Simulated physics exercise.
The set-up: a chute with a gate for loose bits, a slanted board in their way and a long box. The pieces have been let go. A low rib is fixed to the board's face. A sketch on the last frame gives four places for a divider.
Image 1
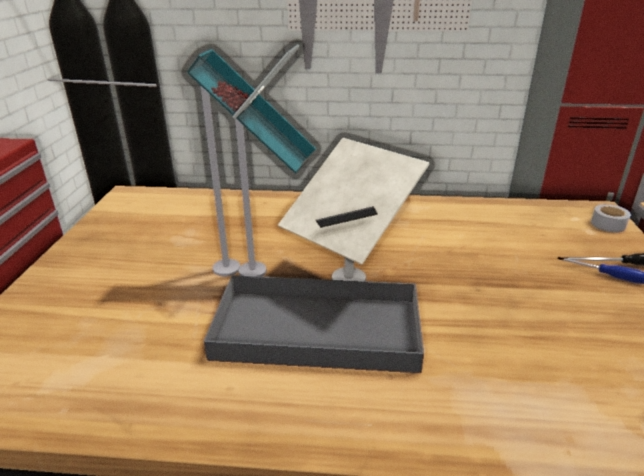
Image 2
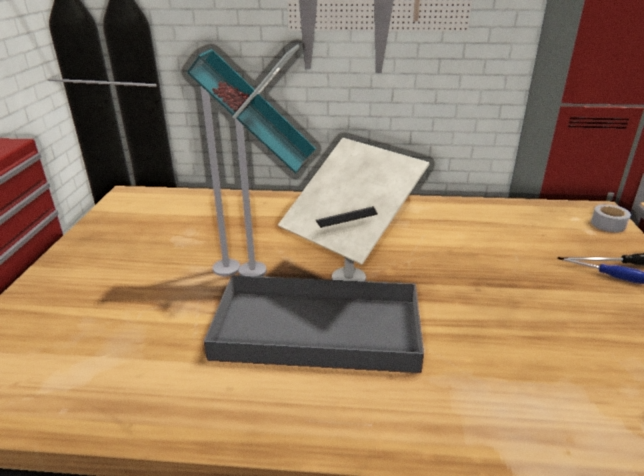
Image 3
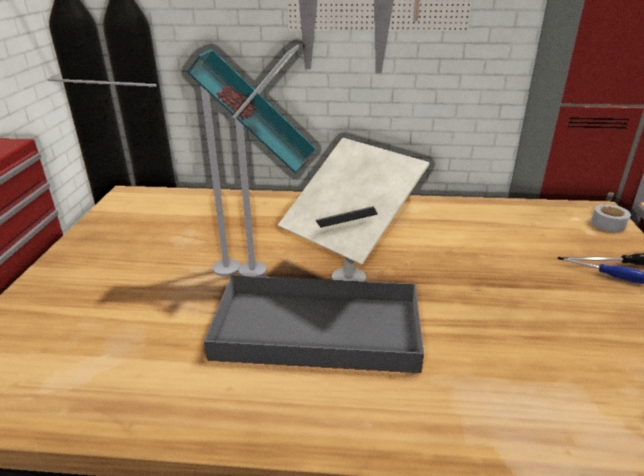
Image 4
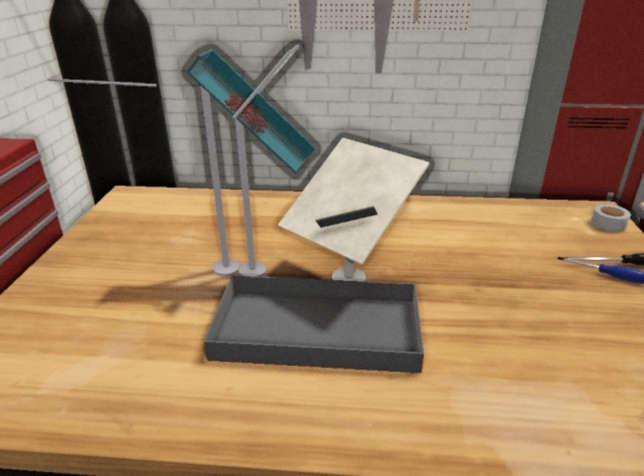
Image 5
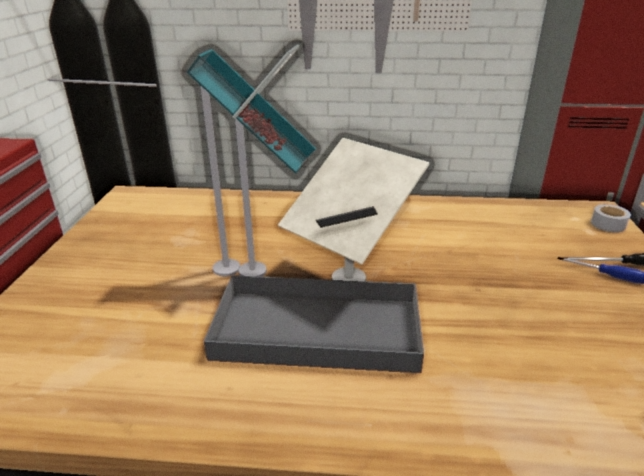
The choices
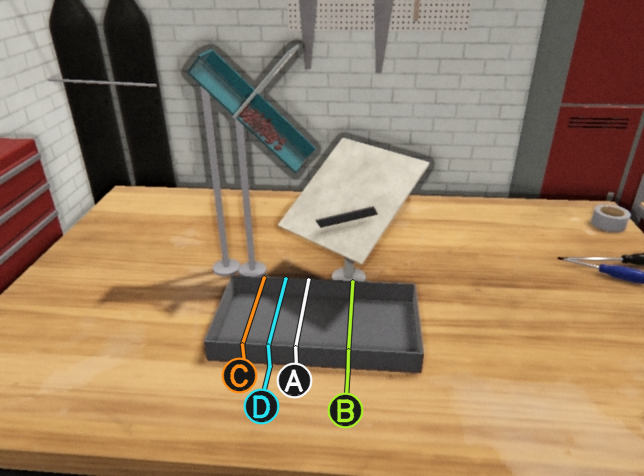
On a wooden workbench, a small heap of reddish beans slid slowly down a tilted teal chute, passing under its gate toward the lower right, while the slanted pale board and empty dark box stayed still.
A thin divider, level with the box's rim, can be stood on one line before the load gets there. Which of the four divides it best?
Line D.
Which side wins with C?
The right side.
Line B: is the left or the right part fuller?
The left side.
On the marked copy, line A crosses the front rim at (295, 346); line B crosses the front rim at (348, 349); line C crosses the front rim at (242, 343); line D crosses the front rim at (268, 345).
With A, of what is caught, all on the left of the divider, none on the right.
With B, of what is caught, all on the left of the divider, none on the right.
With C, of what is caught, none on the left of the divider, all on the right.
With D, of what is caught, about half on the left of the divider, about half on the right.
